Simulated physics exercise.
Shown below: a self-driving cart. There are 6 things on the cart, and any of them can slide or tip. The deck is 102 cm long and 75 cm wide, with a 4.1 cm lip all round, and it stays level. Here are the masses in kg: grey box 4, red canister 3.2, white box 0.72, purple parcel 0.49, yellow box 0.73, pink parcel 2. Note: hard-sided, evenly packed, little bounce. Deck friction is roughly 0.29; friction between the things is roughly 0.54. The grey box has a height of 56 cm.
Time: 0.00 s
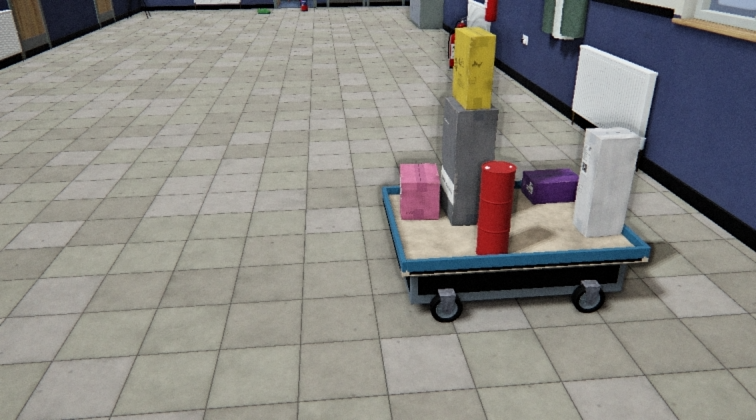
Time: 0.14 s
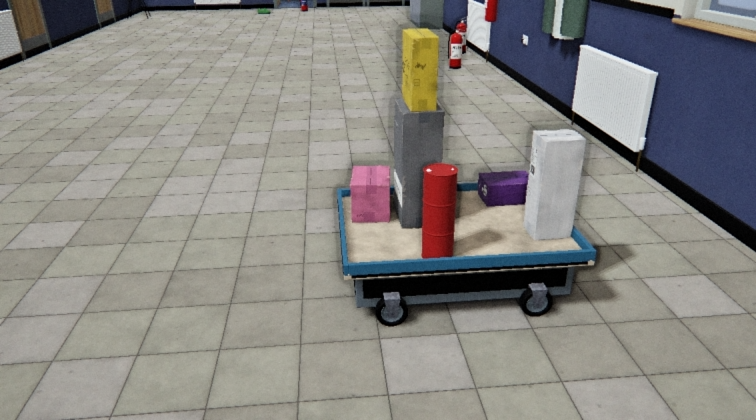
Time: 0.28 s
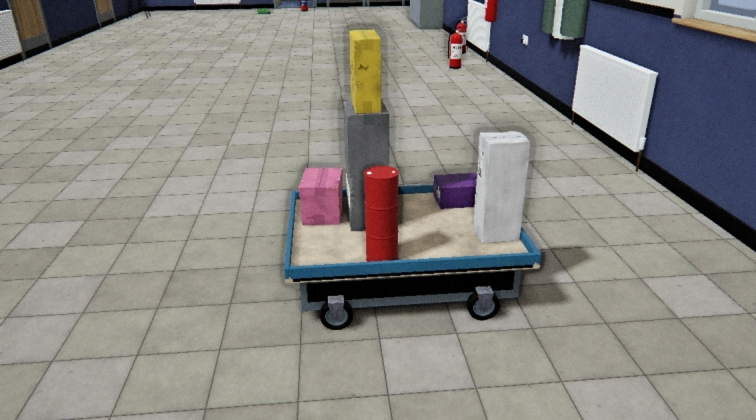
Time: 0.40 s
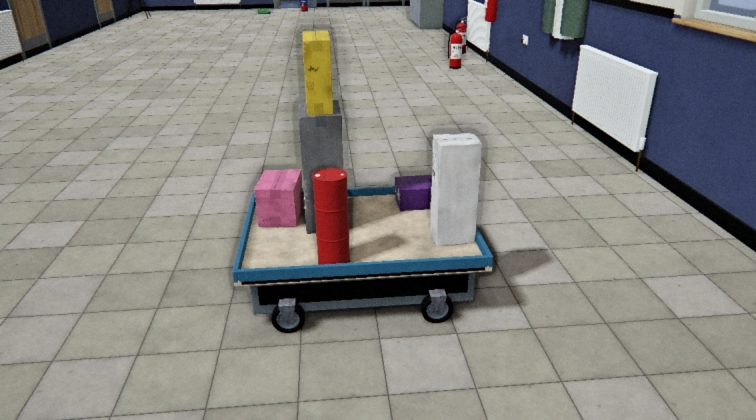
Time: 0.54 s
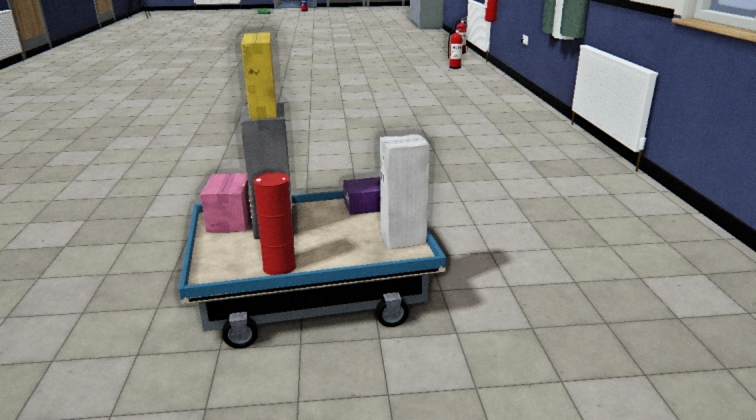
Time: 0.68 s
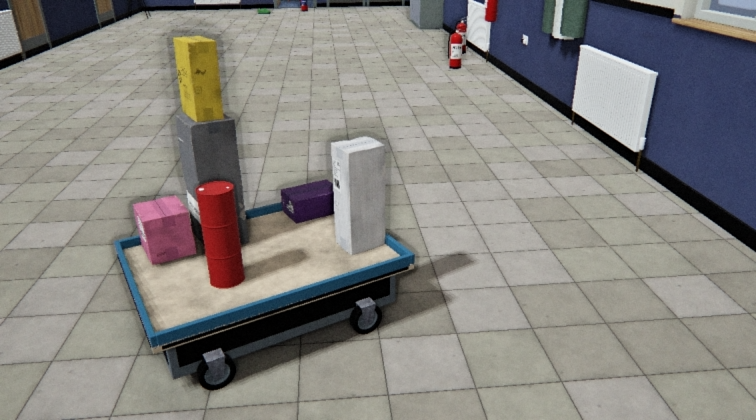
A low cart carrying a tall grey box with a yellow one on top, a red canister and other boxes rolled leftward across a tiled floor, then turned toward the viewer as the grey box leaned slightly.
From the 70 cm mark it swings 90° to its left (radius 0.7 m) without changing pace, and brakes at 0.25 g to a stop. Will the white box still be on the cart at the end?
Yes.
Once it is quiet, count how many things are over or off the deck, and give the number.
My answer is 4.
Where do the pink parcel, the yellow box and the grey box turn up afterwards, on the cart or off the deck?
When everything stops, the pink parcel is still in bounds, the yellow box is out of bounds, and the grey box is out of bounds.
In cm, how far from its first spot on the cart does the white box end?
Roughly 28 centimetres.
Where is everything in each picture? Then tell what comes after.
In the first picture, cart has run 0 cm; white box (605, 183); grey box (467, 160).
In the second picture, cart has run 24 cm; purple parcel (507, 188); yellow box (419, 69).
In the third picture, cart has run 48 cm; pink parcel (322, 196); grey box (366, 165).
In the fourth picture, cart has run 68 cm; red canister (332, 220); purple parcel (422, 192).
In the fifth picture, cart has run 92 cm, turned 7°; pink parcel (228, 202) 6 cm from its spot; yellow box (260, 75) 4 cm from its spot.
In the sixth picture, cart has run 116 cm, turned 25°; white box (359, 196); grey box (212, 179) tilted 4°.
By 0.98 s, cart has run 167 cm, turned 67°; grey box and yellow box now off the deck; white box 4 cm from its spot near (269, 223); red canister tilted 38°.
By 1.38 s, cart has run 232 cm, turned 90°; white box tilted 31° near (169, 316); red canister on its side; pink parcel 5 cm from its spot.
When it is over (2.6 s), off the deck, grey box and yellow box; lying over on the cart, red canister and white box; the other 2 within 10 cm of the start.
